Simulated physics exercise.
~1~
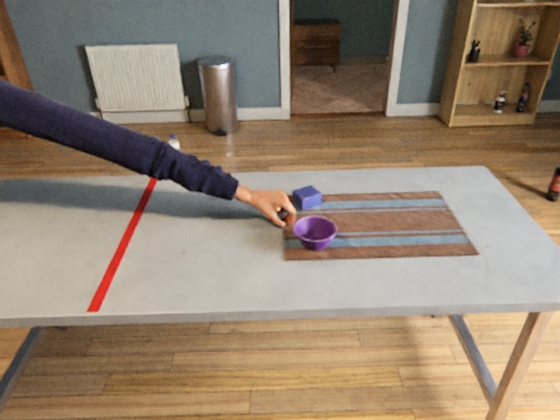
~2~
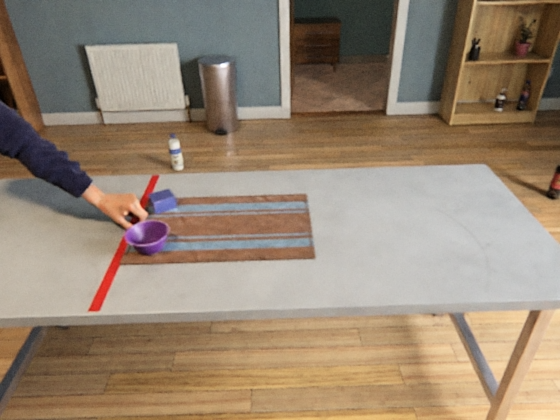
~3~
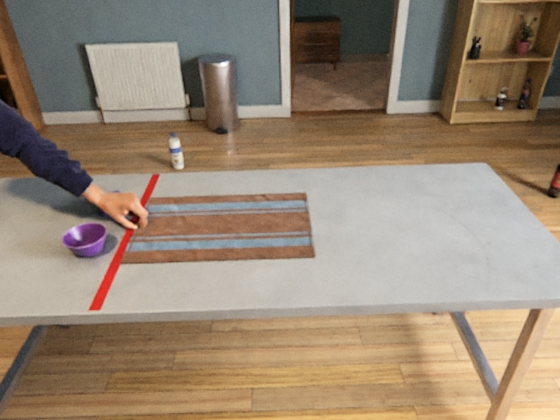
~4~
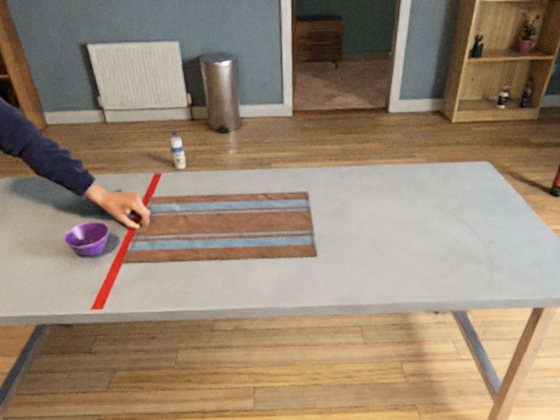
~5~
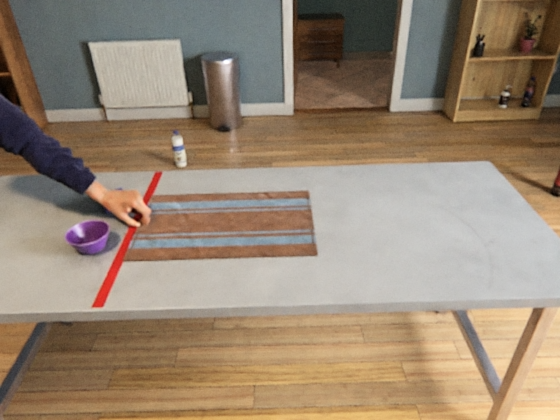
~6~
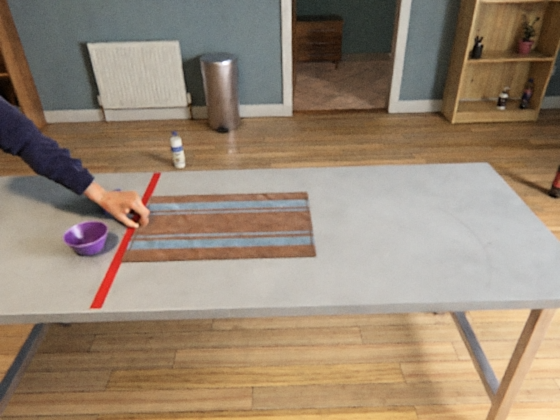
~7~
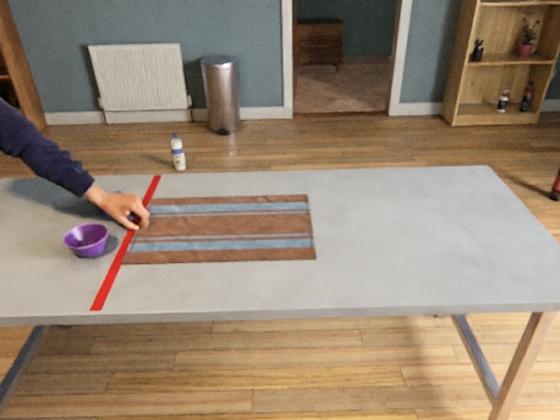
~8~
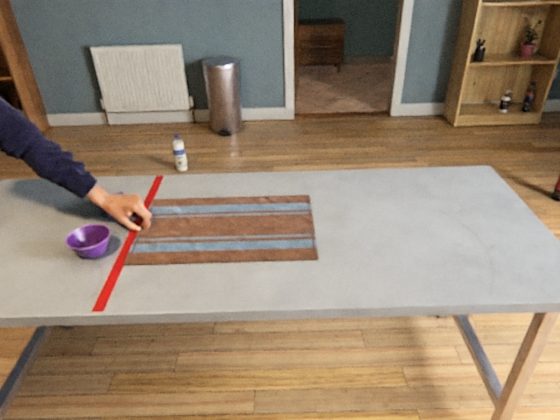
On a grey table, a hand dragging a striped brown cloth left to red tape, the purple bowl sliding off, blue block disappearing.
